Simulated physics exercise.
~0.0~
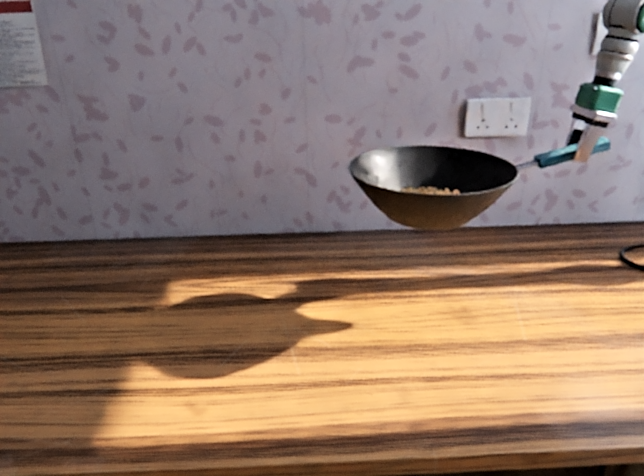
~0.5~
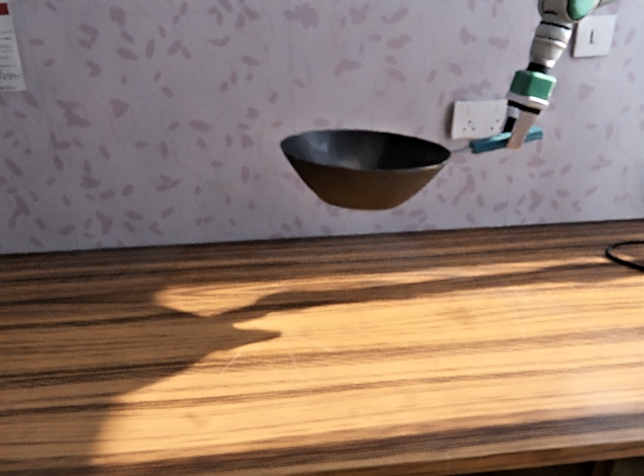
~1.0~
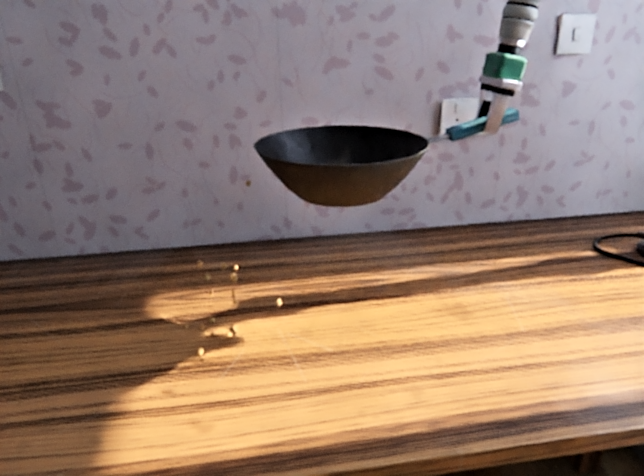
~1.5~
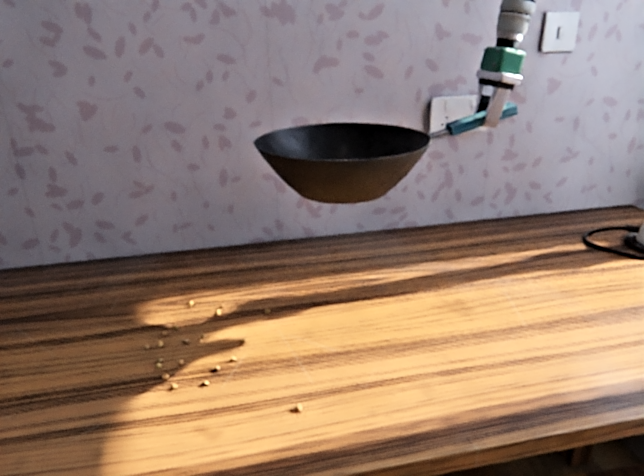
Robot arm swinging a dark wok leftward above a striped wooden table, spilling a few chickpeas that scatter across the tabletop.
